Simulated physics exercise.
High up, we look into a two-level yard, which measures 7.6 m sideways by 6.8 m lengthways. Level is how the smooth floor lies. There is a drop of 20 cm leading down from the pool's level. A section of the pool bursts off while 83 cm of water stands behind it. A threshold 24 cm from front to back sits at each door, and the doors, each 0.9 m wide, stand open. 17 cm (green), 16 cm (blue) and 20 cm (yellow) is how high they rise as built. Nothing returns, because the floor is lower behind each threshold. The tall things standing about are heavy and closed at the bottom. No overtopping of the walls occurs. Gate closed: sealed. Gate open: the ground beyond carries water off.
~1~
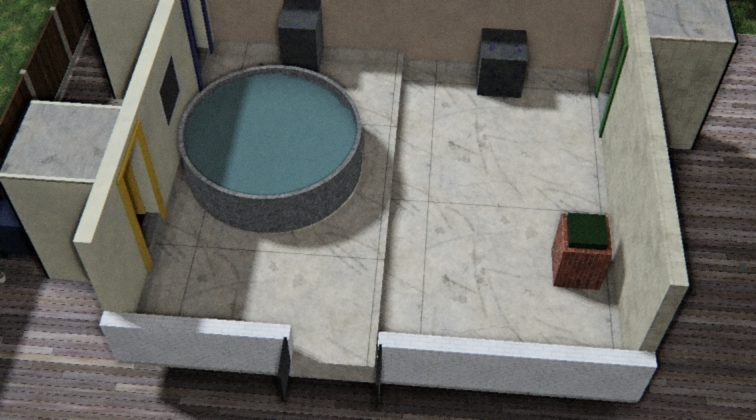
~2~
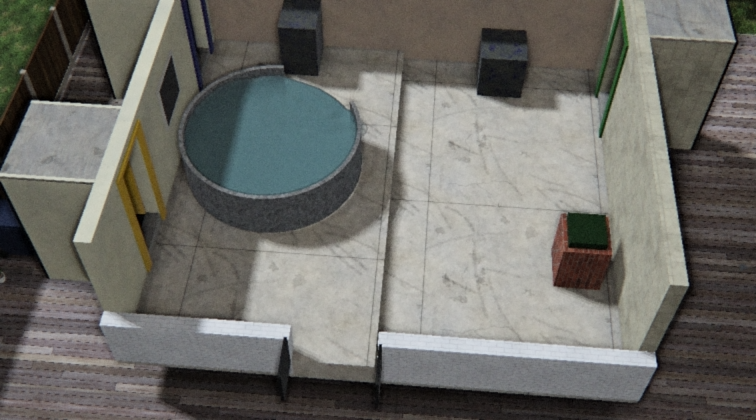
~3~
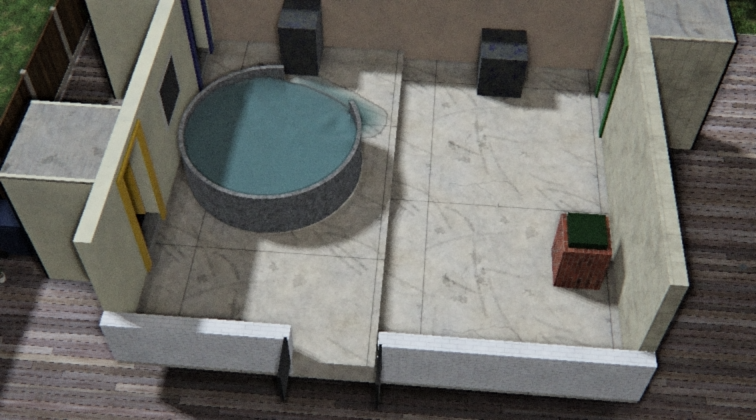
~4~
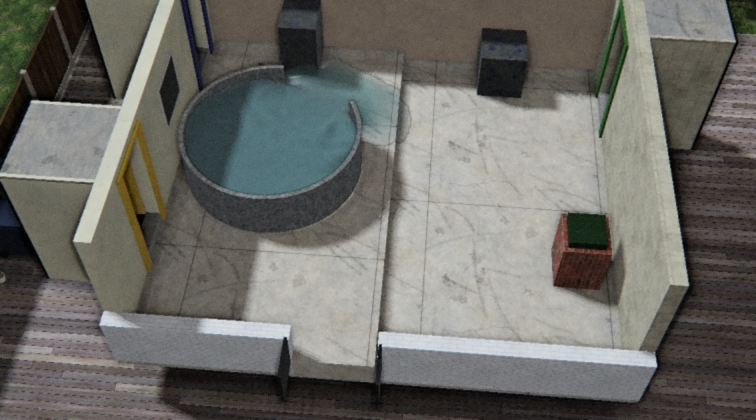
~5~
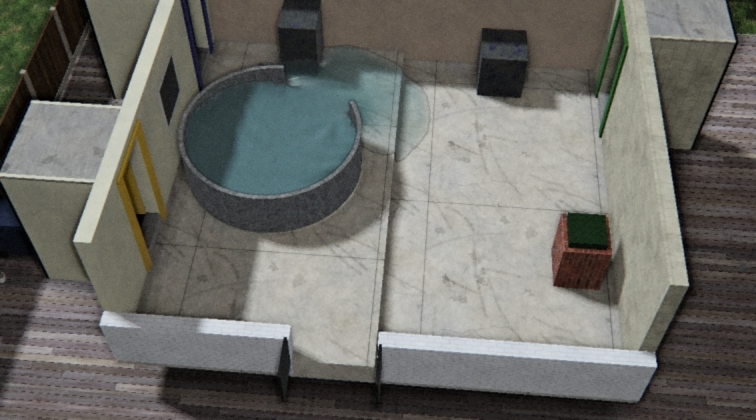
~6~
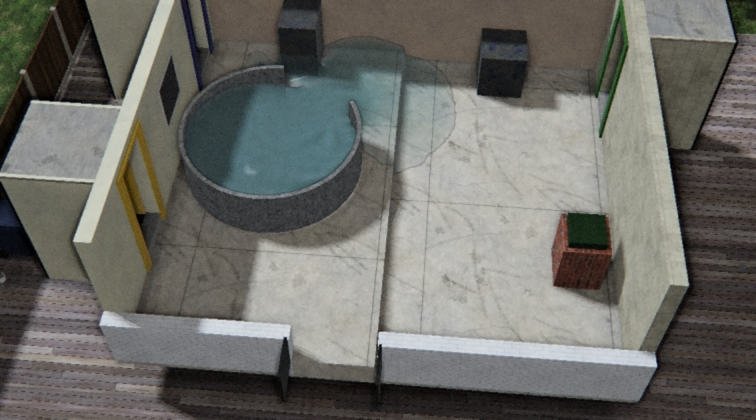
Water in a round, grey-walled pool at the left of a pale, walled yard, seen from high above, lies still until a section of the rim at the far right opens. A yellow-framed door stands at left, a green one at right, with dark blocks at the back and a reddish planter at right. Thin, clear water spreads out over the floor and across the step, the camera unmoving.
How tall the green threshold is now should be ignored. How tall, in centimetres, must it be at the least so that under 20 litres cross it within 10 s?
13 cm.
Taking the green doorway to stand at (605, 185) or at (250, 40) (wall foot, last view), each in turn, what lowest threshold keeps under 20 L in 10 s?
First place around 20 cm, second around 10.0 cm.
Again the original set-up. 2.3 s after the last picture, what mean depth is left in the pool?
39 cm, roughly.
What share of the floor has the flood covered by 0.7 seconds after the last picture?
25 %.
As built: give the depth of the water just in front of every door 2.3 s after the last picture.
In cm - green: 15, blue: 15, yellow: 0.
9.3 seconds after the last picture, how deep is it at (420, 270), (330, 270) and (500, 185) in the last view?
First 20, then 2, then 20 cm.
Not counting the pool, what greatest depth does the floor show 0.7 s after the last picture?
Roughly 64 cm.
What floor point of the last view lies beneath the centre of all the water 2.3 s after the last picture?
The water is centred around (353, 129) in the last picture's pixels.
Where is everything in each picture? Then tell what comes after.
In the first picture, still water, 83 cm deep, in the pool at (271, 131); the green door at (610, 76) is dry.
In the second picture, the gap is on the far side, the front 0.3 m out at (364, 128); the back of the pool holds 83 cm.
In the third picture, the front is at a hidden place, 0.8 m from the gap on the far side; 1.4 m2 of floor is wet, 83 cm left at the back.
In the fourth picture, water pours out on the far side and has run 1.4 m, to (400, 93); about 11 cm deep outside, 83 cm at the back.
In the fifth picture, the gap is on the far side, the front 1.9 m out at (410, 82); the back of the pool holds 83 cm.
In the sixth picture, water pours out on the far side and has run 2.5 m, to (424, 62); about 7 cm deep outside, 83 cm at the back; 2.8 m in a straight line remain to the green door at (610, 76).
Then, 0.7 s after the last picture water covers 25 % of the floor, deepest (64 cm) near (475, 67); it has not reached the green door.
Then, 2.3 s after the last picture water covers 50 % of the floor, deepest (62 cm) near (466, 72); 15 cm at the green door, 6 litres in over its 17 cm threshold.
Then, 9.3 s after the last picture water covers 90 % of the floor, deepest (26 cm) near (617, 307); 11 cm at the green door, 7 litres in over its 17 cm threshold.
At the green door as built, the water peaked near 23 cm, 1.7 s after the last picture.
Run again over the same 10 s with other heights there, 28 litres in over 11.5 cm, 10 litres over 15.5 cm. The limit of 20 litres is kept from about 13 cm up.
